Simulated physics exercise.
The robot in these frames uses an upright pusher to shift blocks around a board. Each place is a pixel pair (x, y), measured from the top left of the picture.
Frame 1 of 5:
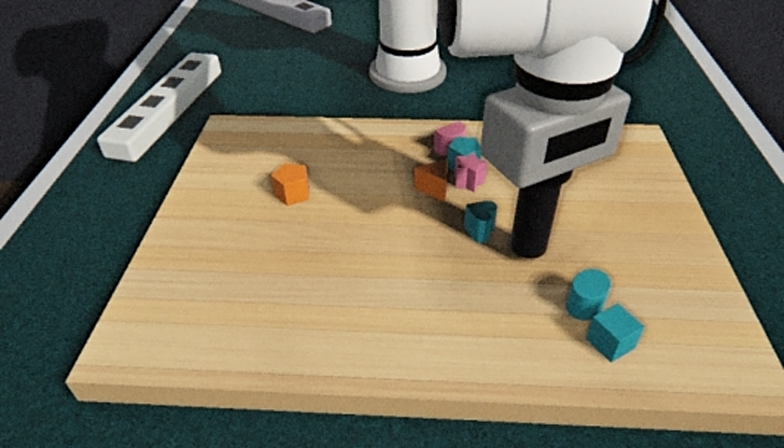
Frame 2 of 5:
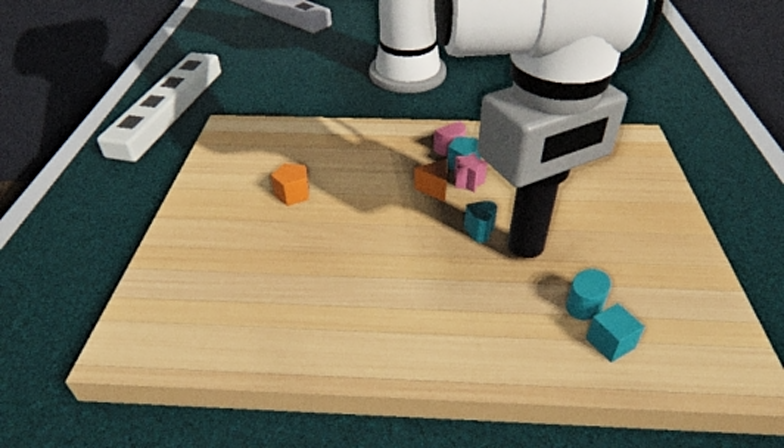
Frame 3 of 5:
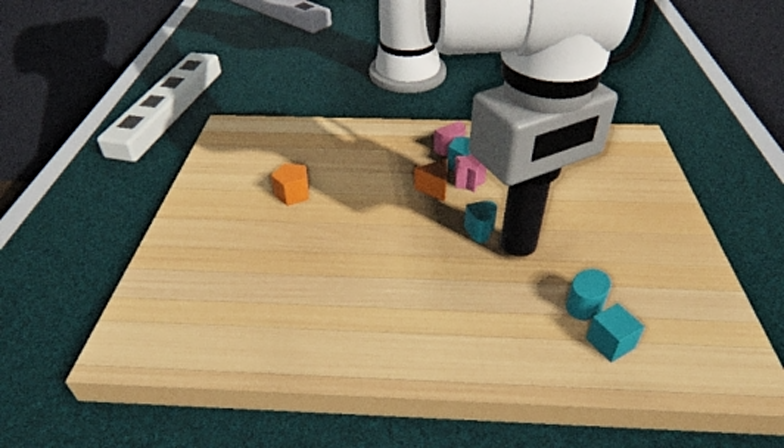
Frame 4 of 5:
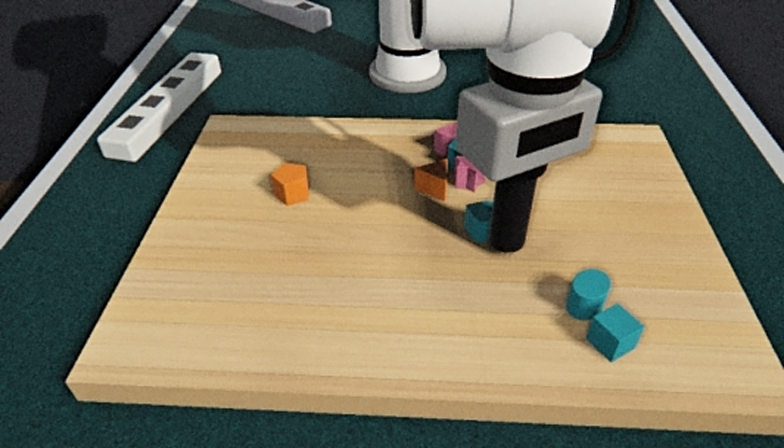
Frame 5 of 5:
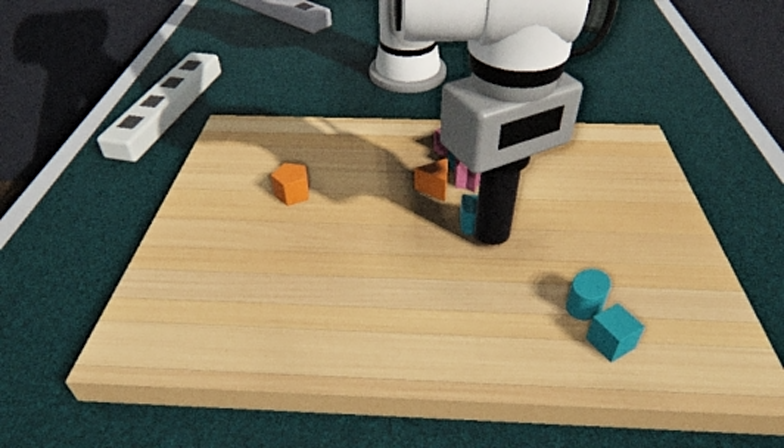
The pusher slides left across the board and nudges the turquoise heart block slightly.
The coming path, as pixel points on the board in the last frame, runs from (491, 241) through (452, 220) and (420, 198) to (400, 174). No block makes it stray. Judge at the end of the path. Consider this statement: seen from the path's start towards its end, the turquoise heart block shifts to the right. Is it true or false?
Verdict: True.
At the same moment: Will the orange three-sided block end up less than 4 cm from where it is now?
No, that is not what happens.
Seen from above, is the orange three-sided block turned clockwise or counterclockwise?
The block spins clockwise.
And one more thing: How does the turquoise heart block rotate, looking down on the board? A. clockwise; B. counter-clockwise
Answer: A.
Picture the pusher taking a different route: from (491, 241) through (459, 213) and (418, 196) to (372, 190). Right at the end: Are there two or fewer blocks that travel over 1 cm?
Yes, that is what happens.
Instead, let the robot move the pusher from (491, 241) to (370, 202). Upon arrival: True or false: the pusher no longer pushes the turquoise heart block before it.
The claim holds.
The first path, step by step. One third of the way, pusher at (453, 211); orange three-sided block at (431, 166), turned 20° clockwise; turquoise heart block at (448, 180), turned 30° clockwise.
Two thirds of the way, pusher at (420, 190); orange three-sided block at (420, 150), turned 60° clockwise; turquoise heart block at (430, 162), turned 65° clockwise.
At the end, pusher at (400, 166); orange three-sided block at (423, 134), turned 80° clockwise; pink star block unmoved; turquoise heart block at (425, 148), turned 110° clockwise.
